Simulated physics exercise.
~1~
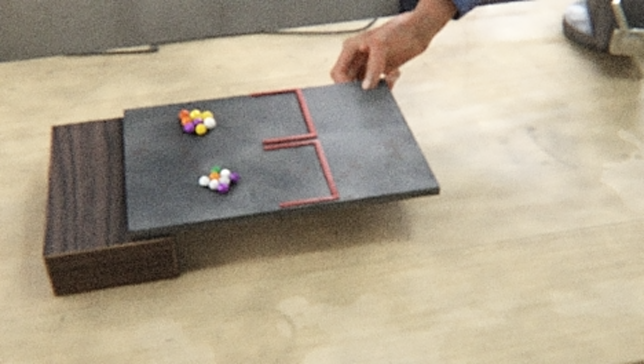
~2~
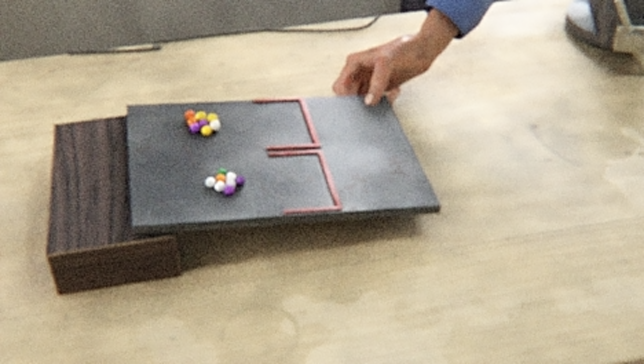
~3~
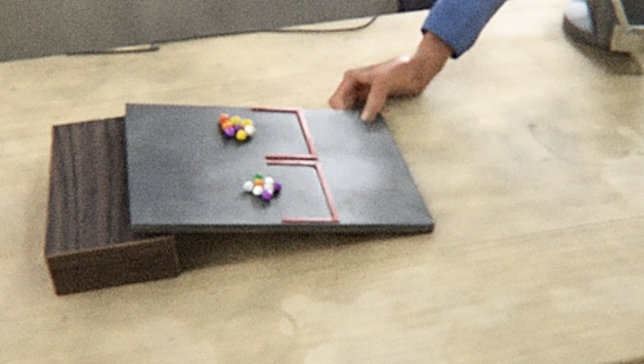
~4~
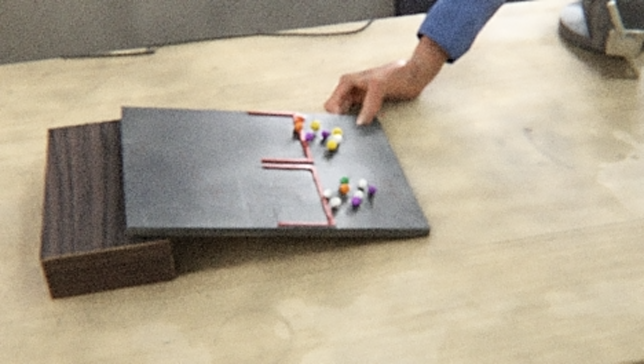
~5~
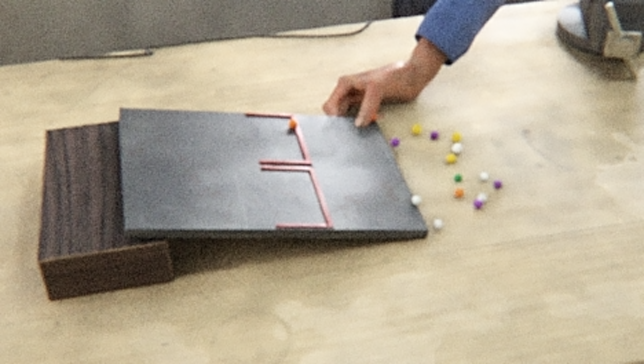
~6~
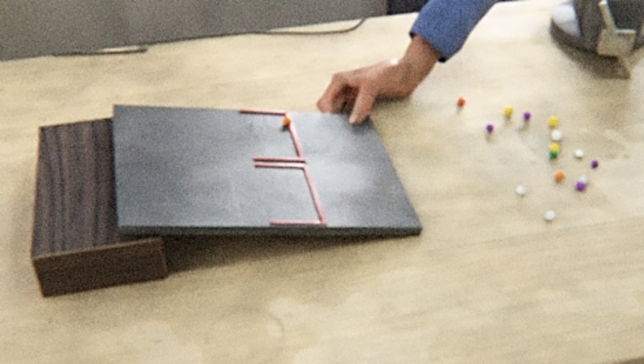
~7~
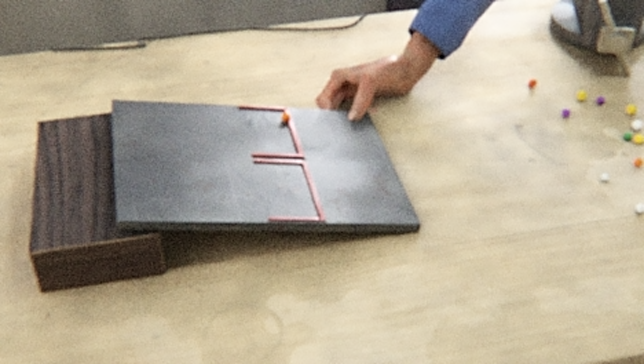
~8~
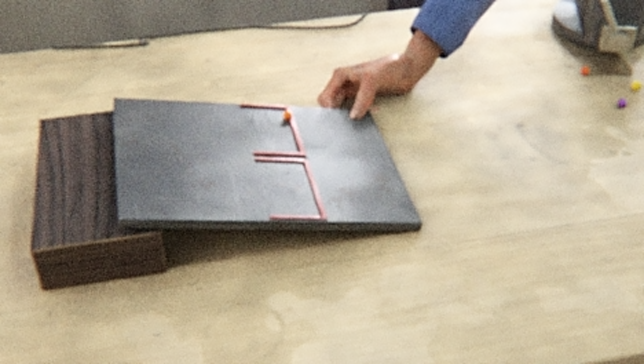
A hand lowers a board's right end, and colourful balls roll off, leaving one orange behind.
